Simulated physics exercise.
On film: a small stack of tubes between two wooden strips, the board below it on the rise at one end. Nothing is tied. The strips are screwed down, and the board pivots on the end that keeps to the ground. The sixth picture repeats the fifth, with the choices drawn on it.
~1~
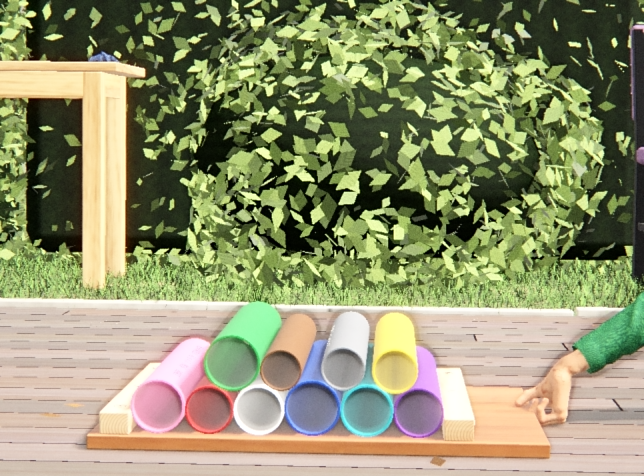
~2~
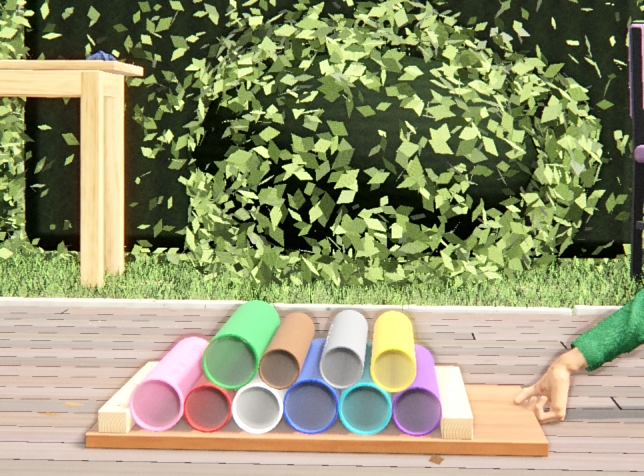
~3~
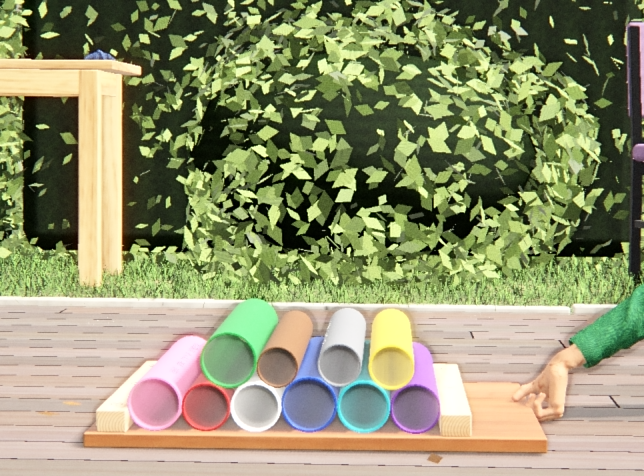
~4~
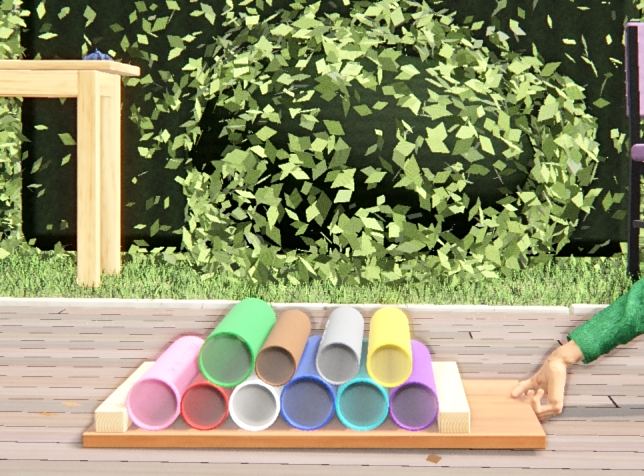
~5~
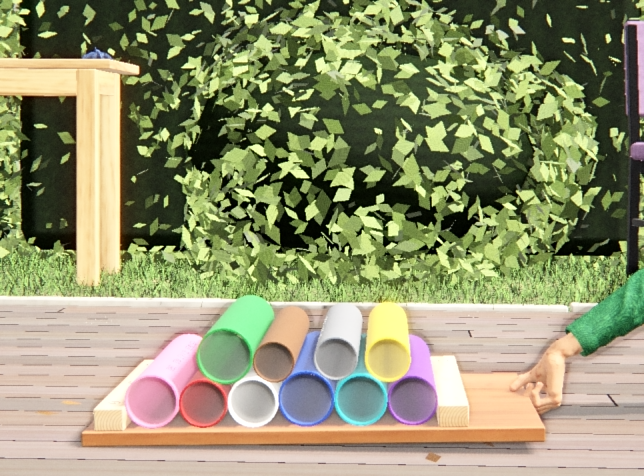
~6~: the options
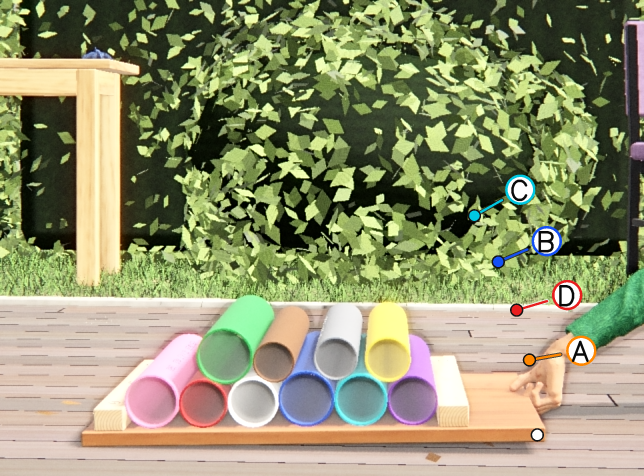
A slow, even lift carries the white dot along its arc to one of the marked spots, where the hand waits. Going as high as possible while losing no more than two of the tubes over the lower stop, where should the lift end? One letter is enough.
Lift it to C and no more.
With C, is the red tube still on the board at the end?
Yes, with C.
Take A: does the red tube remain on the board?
Yes, with A.
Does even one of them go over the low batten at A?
No.
On the marked copy, A at (530, 360); B at (498, 262); C at (474, 216); D at (517, 310); the white dot at (537, 435).
With C. Early on, board at 17°.
Further on, board at 30°.
At the end, board at 30°, two over the low batten (brown, green).
As for the rest, A none over the low batten; B none over the low batten; D none over the low batten.
